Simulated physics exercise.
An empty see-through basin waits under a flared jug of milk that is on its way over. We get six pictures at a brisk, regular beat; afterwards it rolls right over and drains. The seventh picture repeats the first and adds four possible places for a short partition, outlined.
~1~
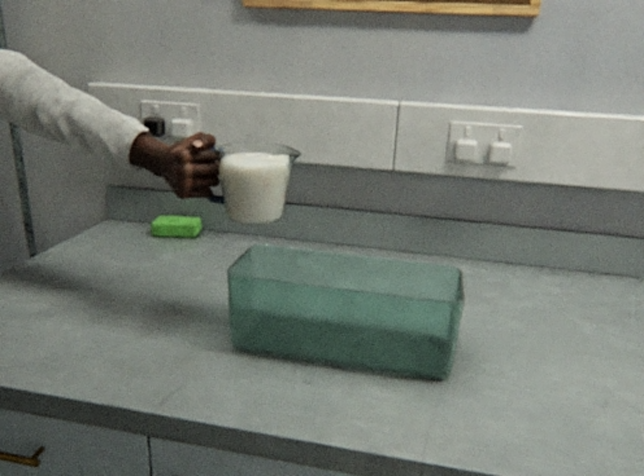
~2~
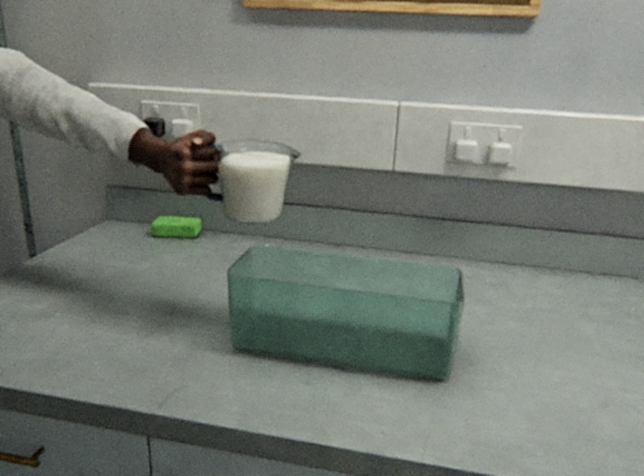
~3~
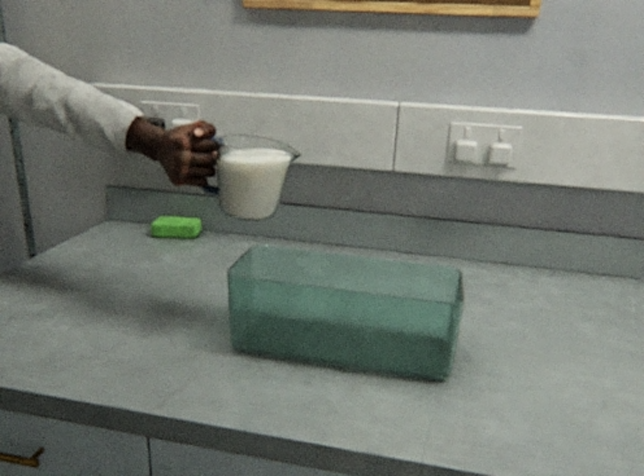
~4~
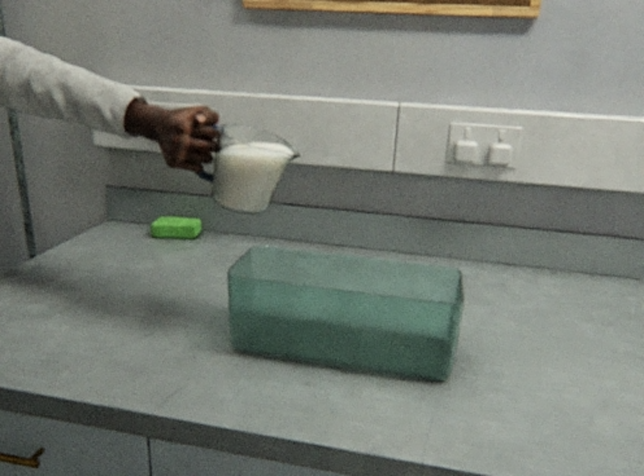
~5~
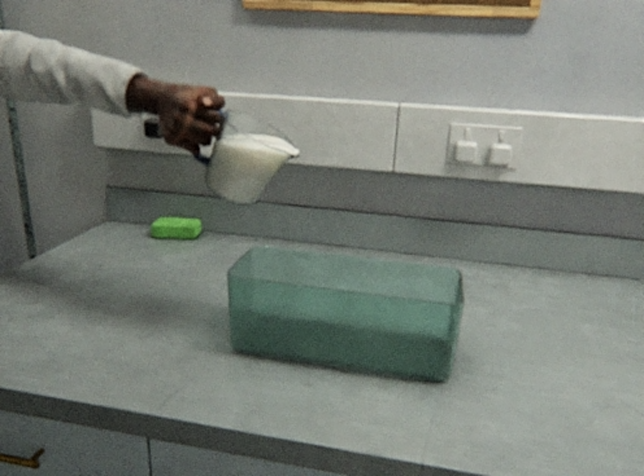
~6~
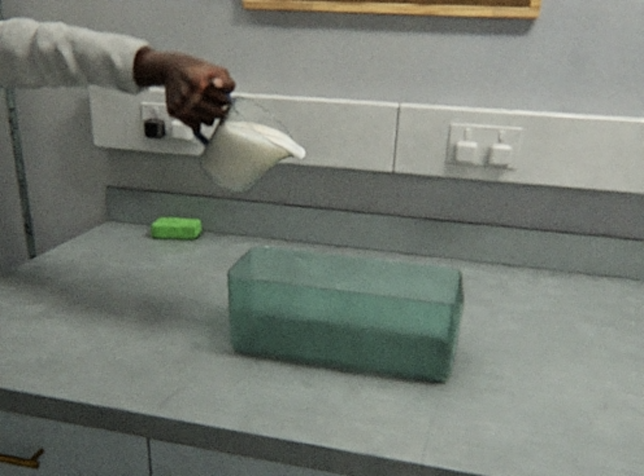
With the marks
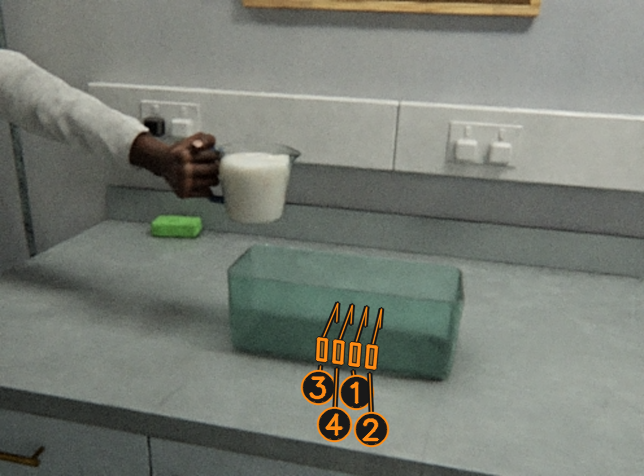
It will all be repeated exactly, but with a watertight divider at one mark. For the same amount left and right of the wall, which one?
Take 2.
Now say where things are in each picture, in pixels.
Upright, lip at (300, 154); basin from (232, 344) to (451, 377); nothing has left yet.
Upright, lip at (300, 155); nothing has left yet.
Tipped about 7°, lip at (299, 155); nothing has left yet.
Tipped about 15°, lip at (299, 155); nothing has left yet.
Tipped about 26°, lip at (299, 156); milk is over the lip, down to (299, 156).
Tipped about 38°, lip at (298, 156); milk is over the lip, down to (298, 156).
On the marked copy, 1 at (353, 371); 2 at (369, 373); 3 at (320, 366); 4 at (336, 368).
For position 1, about 29 % ends left of the wall and 64 % right of it; 6 % is lost outside.
For position 2, about 51 % ends left of the wall and 44 % right of it; 5 % is lost outside.
For position 3, about 18 % ends left of the wall and 73 % right of it; 8 % is lost outside.
For position 4, about 25 % ends left of the wall and 68 % right of it; 8 % is lost outside.
